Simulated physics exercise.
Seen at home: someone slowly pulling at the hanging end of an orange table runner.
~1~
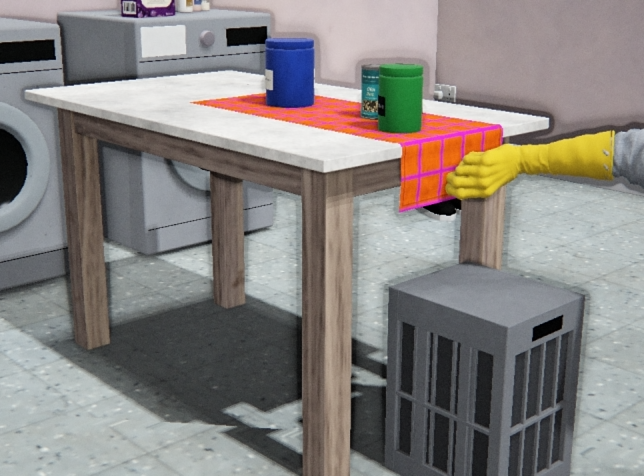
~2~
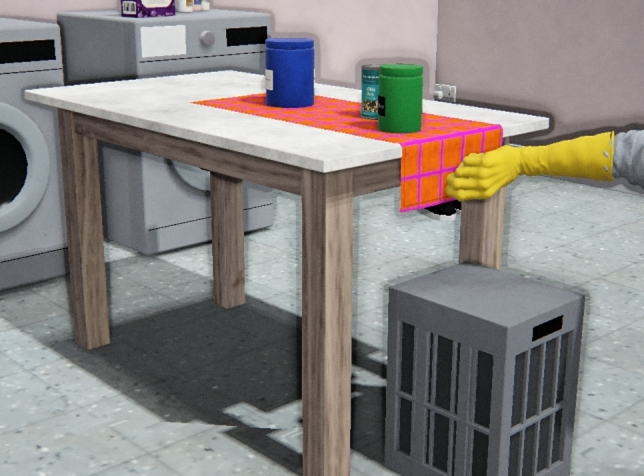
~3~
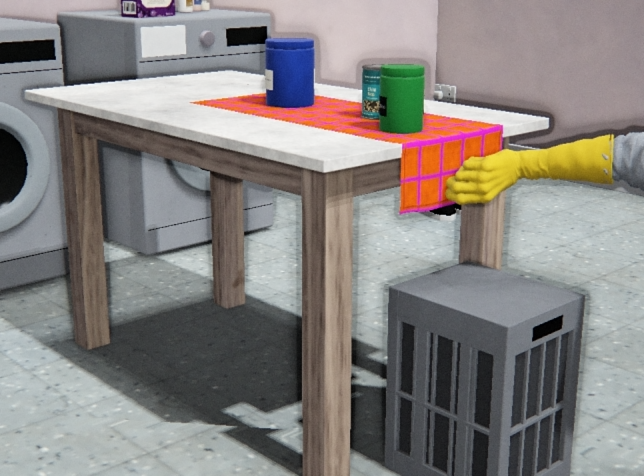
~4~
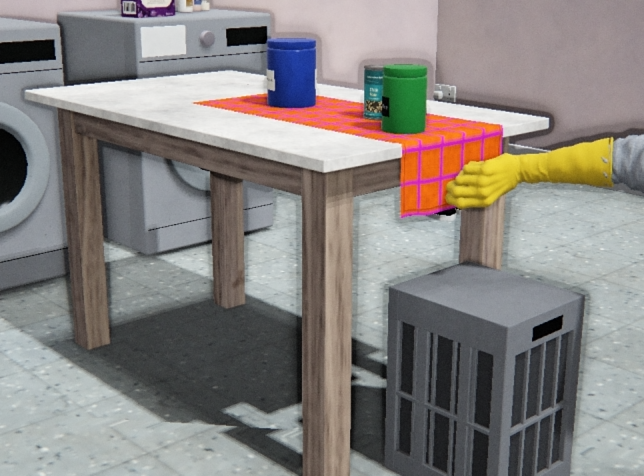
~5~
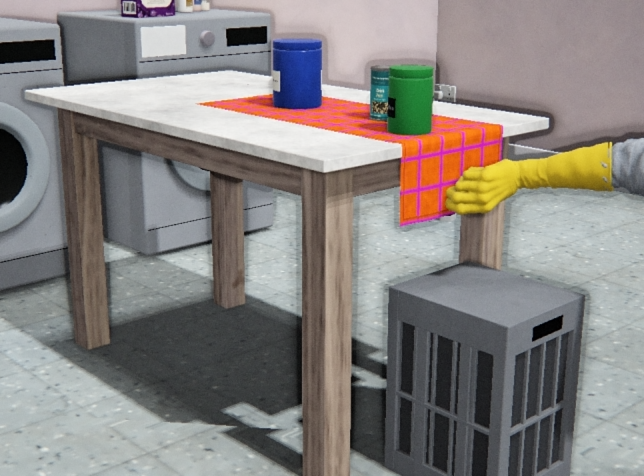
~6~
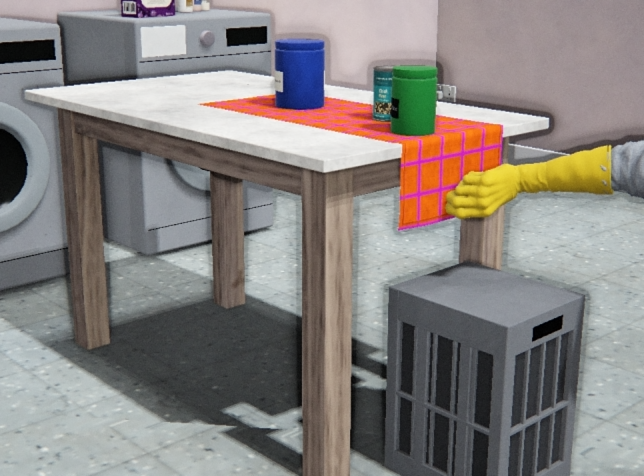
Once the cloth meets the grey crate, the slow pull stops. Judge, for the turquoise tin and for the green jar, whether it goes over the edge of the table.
The turquoise tin does not go over, the green jar goes over.
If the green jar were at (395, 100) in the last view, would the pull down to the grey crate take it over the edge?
Placed so, it comes down.
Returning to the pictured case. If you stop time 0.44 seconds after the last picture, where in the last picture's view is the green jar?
It should be at about (442, 102).
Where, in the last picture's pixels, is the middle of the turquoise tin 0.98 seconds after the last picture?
Somewhere around (437, 101), I reckon.
Then, 0.44 s after the last picture, hem going down; tin carried along near (413, 97); jar carried along near (442, 102).
Then, 0.98 s after the last picture, hem on the crate; tin carried along near (437, 101); jar over the edge.
At rest, hem on the crate; tin carried along near (437, 101); jar over the edge. The turquoise tin stays on the table and the green jar goes over the edge.
